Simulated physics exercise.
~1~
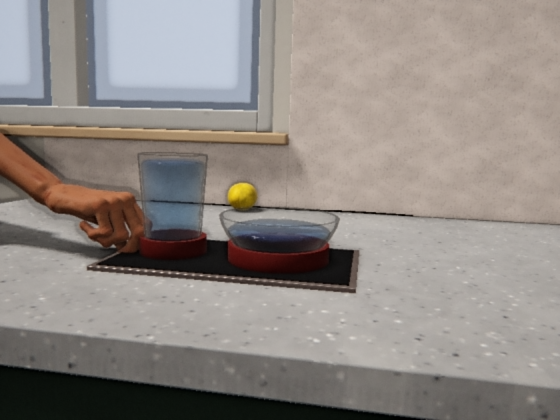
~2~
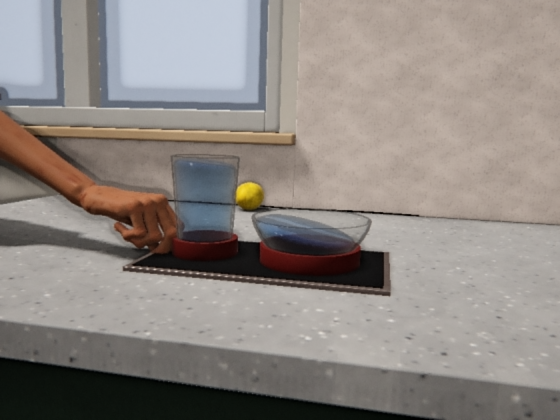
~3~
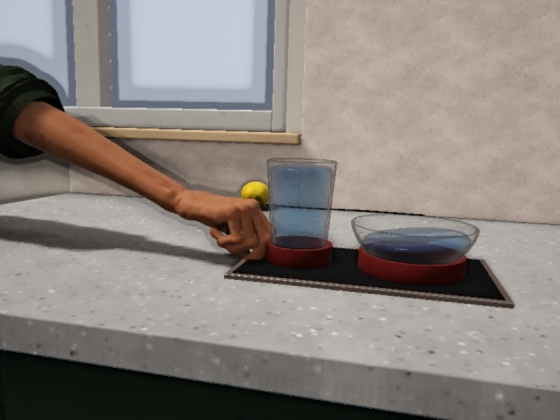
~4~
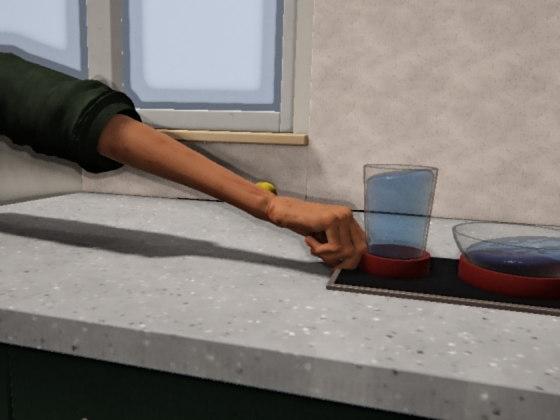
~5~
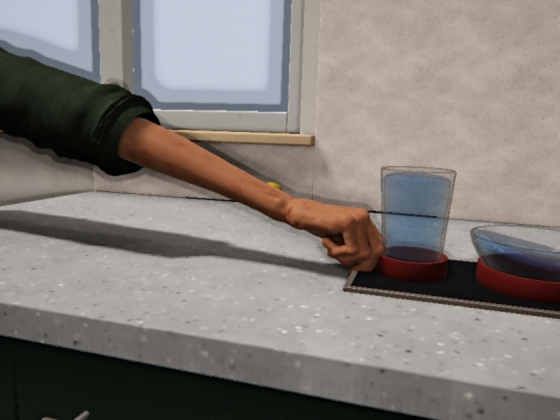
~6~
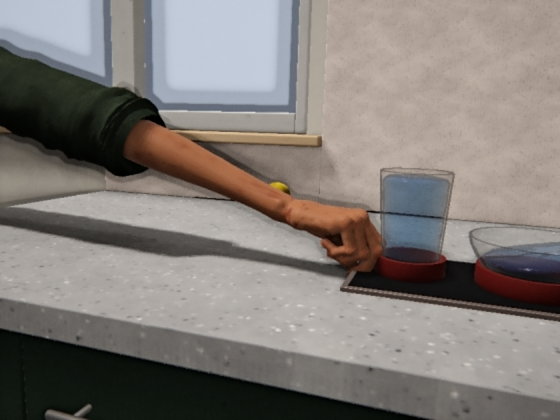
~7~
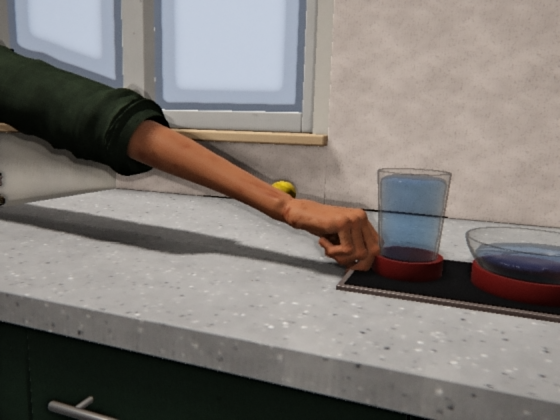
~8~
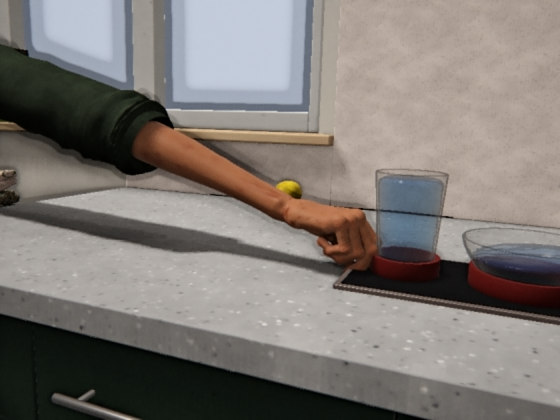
A black tray holding a tall tumbler and a round bowl of water in red holders slid right along a speckled counter beside a hand, the water tilting as it went, then stopped near the right edge with both containers still upright.
